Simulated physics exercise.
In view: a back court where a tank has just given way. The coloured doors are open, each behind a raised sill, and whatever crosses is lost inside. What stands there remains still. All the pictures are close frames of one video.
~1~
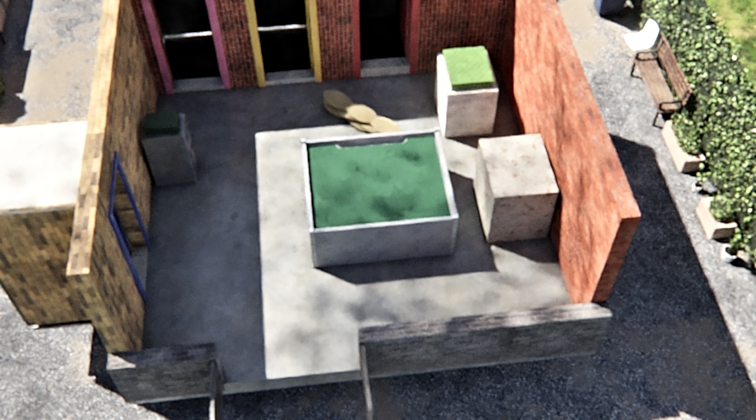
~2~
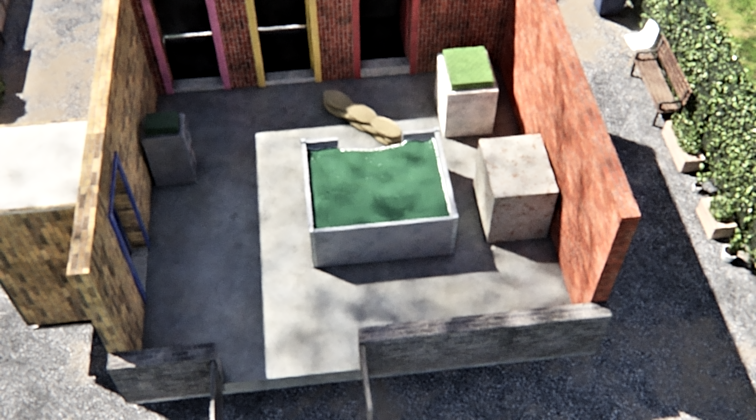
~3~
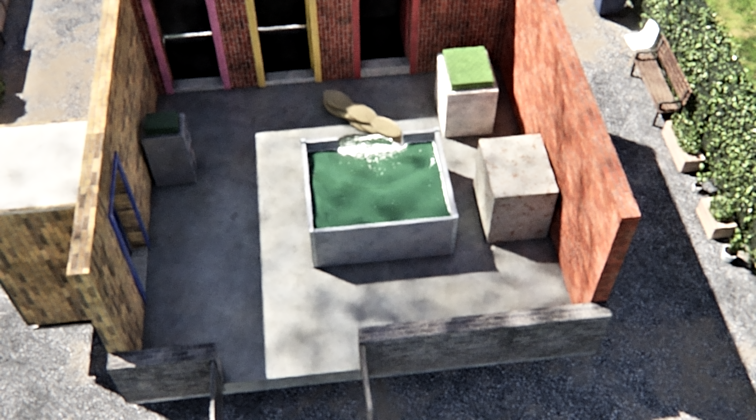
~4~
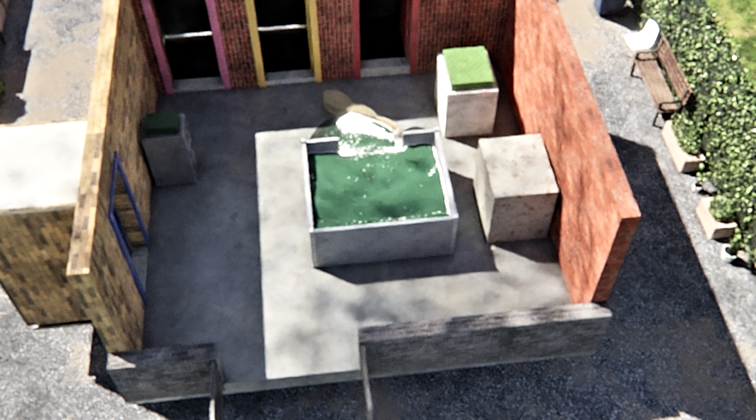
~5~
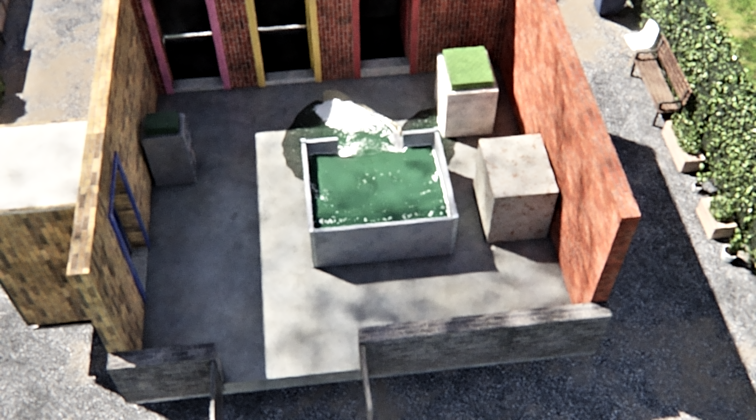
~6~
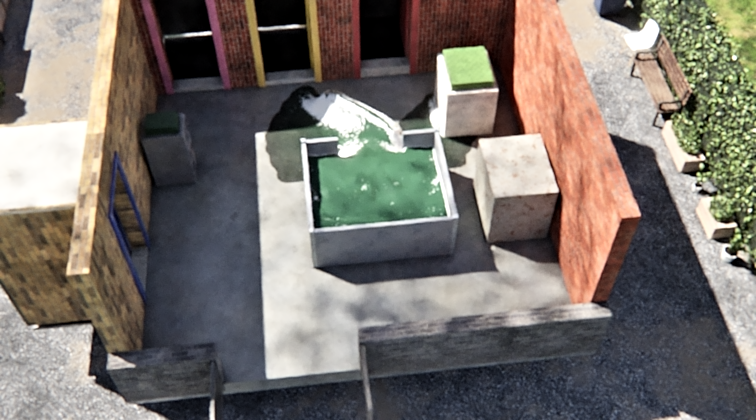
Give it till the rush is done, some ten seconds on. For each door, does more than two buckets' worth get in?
In the end the yellow door sees more than two buckets come in; the blue door sees no more than two buckets come in; the red door sees no more than two buckets come in; the pink door sees more than two buckets come in.
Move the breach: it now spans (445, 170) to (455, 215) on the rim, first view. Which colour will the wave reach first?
That would be the one in red.
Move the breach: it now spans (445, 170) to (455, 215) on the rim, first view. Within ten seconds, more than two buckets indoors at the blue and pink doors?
Blue door: Exceeds the limit; pink door: Falls short.
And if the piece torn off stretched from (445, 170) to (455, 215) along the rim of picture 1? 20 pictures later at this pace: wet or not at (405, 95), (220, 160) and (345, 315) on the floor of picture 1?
Submerged, untouched, submerged.
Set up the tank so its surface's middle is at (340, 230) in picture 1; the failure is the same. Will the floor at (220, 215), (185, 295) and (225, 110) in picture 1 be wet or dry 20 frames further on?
In the order asked: Not reached, not reached, reached by the flood.
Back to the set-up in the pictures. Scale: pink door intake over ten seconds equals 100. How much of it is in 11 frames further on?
I make it 5 per cent.
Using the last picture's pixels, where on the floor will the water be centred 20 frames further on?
Close to (328, 159), I reckon.
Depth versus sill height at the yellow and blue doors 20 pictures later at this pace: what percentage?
In order: Roughly 160 % and 60 %.
A moment on, water covers 30 % of the floor; the yellow door over two buckets in, the blue door not reached, the red door wet at the sill, nothing in, the pink door wet at the sill, nothing in.
Next, water covers 40 % of the floor; the yellow door far over two buckets in, the blue door not reached, the red door under two buckets in, the pink door under two buckets in.
Then, water covers 55 % of the floor; the yellow door far over two buckets in, the blue door wet at the sill, nothing in, the red door under two buckets in, the pink door far over two buckets in.
Later, water covers 75 % of the floor; the yellow door far over two buckets in, the blue door wet at the sill, nothing in, the red door under two buckets in, the pink door far over two buckets in.
In the end, water covers 90 % of the floor; the yellow door far over two buckets in, the blue door under two buckets in, the red door under two buckets in, the pink door far over two buckets in.
